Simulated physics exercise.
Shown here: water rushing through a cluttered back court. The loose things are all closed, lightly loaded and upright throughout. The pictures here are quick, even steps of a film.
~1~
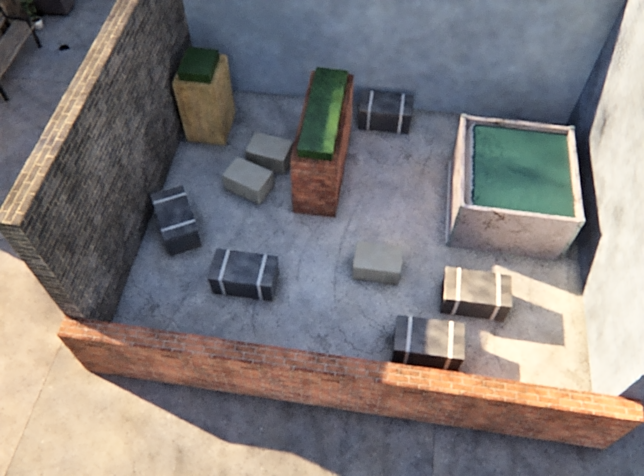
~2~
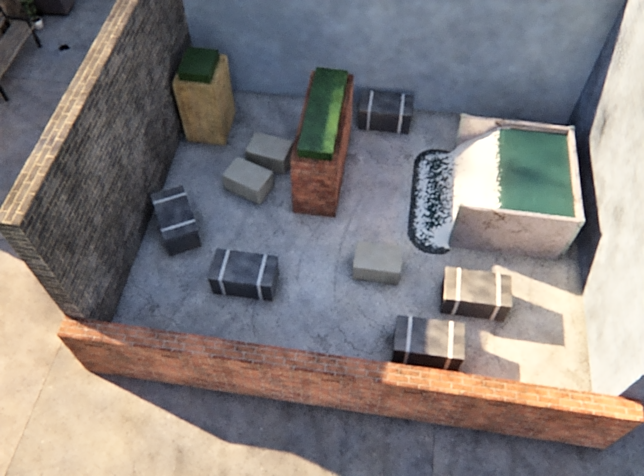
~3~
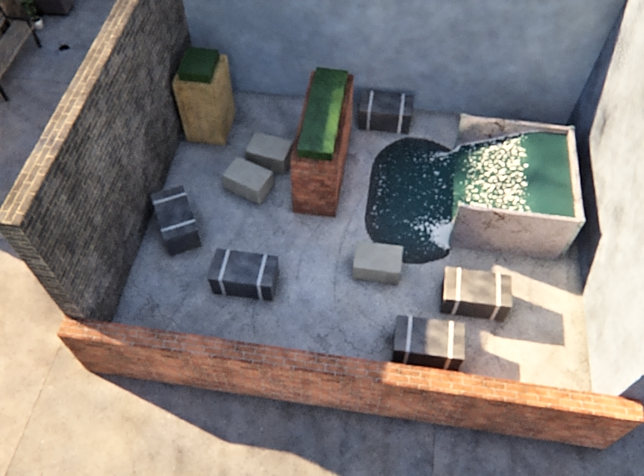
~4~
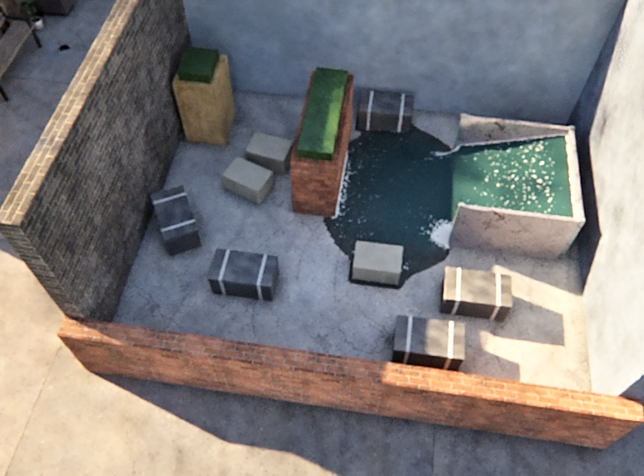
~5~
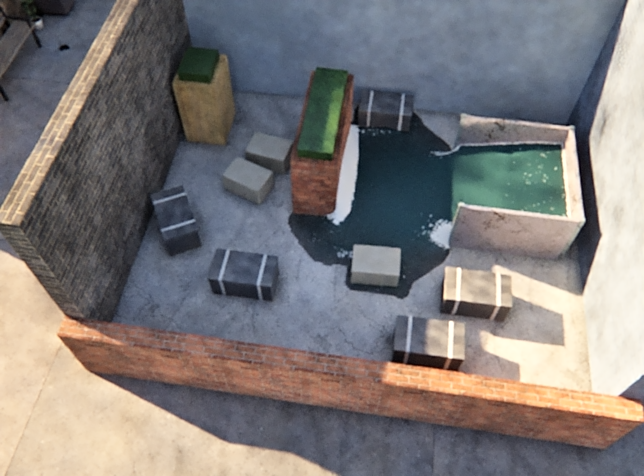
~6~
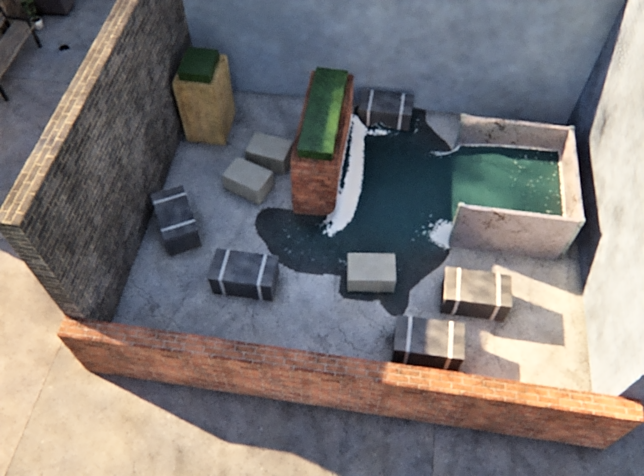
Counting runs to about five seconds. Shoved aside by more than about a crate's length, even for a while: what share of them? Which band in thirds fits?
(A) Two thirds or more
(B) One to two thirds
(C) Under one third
One to two thirds.
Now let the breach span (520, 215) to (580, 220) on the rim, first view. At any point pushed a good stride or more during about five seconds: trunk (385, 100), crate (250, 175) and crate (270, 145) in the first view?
Object by object: Short of it, covered the distance, short of it.
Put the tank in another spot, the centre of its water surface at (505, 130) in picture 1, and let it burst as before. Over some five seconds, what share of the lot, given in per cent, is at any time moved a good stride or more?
Close to 80 %.
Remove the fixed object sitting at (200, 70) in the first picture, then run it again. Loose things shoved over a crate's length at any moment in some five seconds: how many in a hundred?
I reckon 80 percent.
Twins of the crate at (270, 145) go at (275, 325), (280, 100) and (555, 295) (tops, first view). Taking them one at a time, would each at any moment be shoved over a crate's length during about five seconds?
One after the other: Yes, shifted that much, short of that.
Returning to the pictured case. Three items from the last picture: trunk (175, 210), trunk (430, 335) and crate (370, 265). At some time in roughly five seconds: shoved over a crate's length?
Sequence check gives past that mark, next below that mark, finally past that mark.
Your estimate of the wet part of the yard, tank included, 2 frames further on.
Estimate: Near 40 %.
A moment on, 1 of 8 are well off their spots; 0 afloat.
Next, 2 of 8 are well off their spots; 3 afloat.
Later, 3 of 8 are well off their spots; 3 afloat.
In the end, 4 of 8 are well off their spots, and 4 have been at some point; 5 afloat.
